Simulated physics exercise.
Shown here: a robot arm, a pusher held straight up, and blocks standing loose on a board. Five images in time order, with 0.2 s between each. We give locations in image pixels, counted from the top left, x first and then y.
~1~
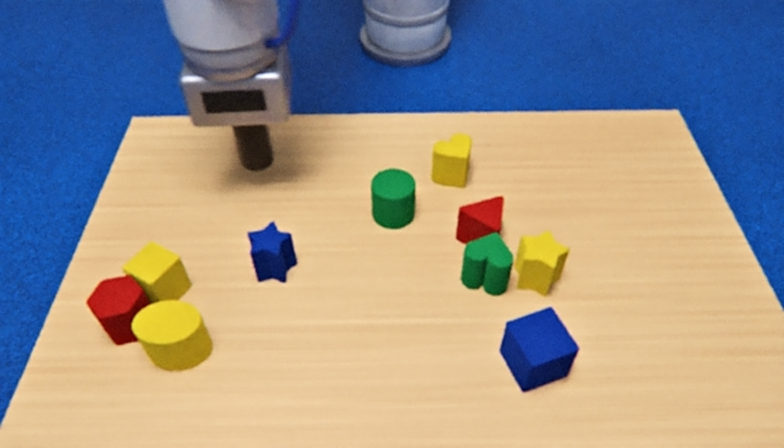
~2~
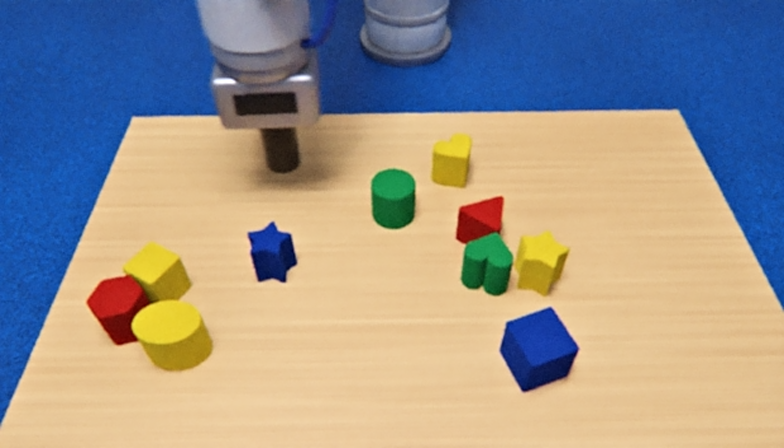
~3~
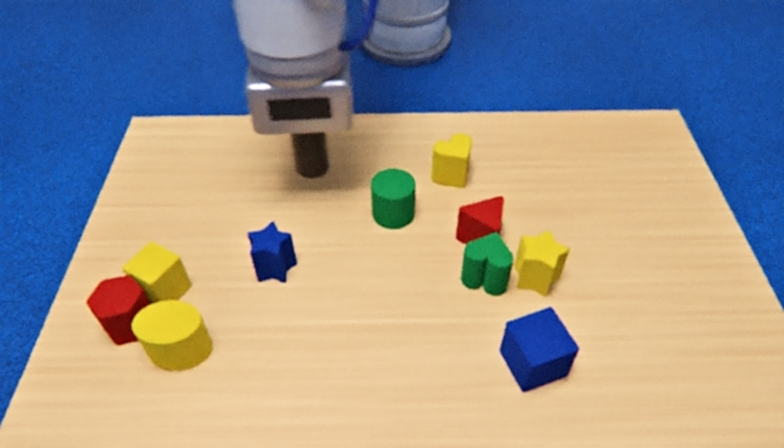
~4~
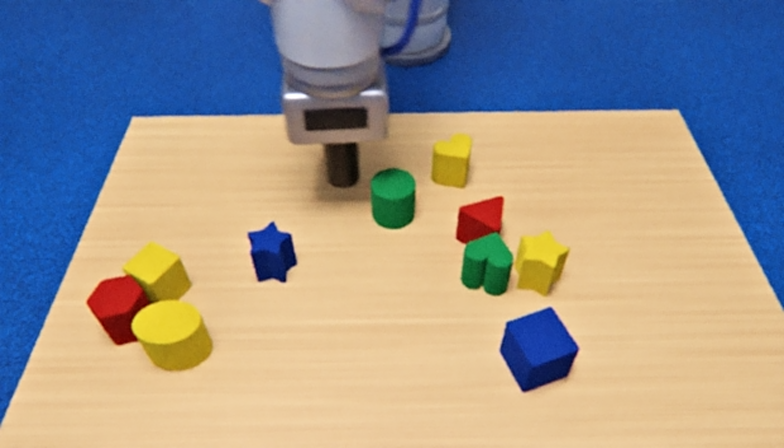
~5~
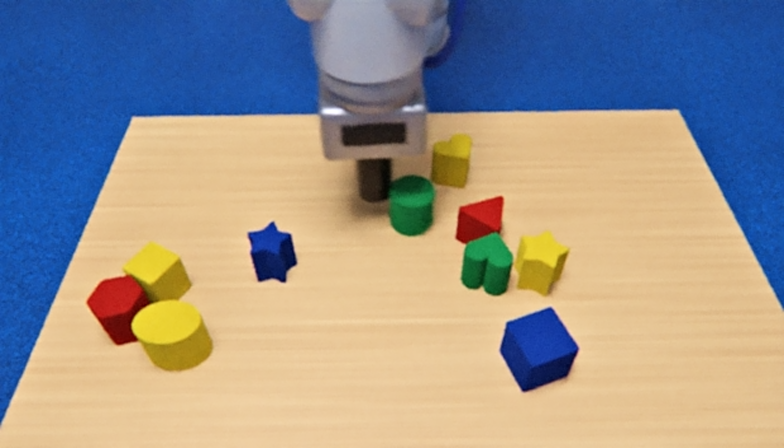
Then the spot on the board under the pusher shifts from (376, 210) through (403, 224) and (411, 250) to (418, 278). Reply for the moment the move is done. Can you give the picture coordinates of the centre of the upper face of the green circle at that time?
Around (453, 213).
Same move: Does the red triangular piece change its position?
Yes - that is the case.
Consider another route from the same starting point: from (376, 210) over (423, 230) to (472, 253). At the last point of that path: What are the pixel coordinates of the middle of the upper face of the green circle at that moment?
About (519, 230).
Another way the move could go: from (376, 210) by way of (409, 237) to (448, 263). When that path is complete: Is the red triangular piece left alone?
Going by the path, no.
On the path given first. Halfway along, pusher at (408, 218); green circle at (450, 208); red triangular piece at (502, 213).
At the end, pusher at (418, 260); green circle at (453, 213); red triangular piece at (505, 212); green heart-shaped block in place.
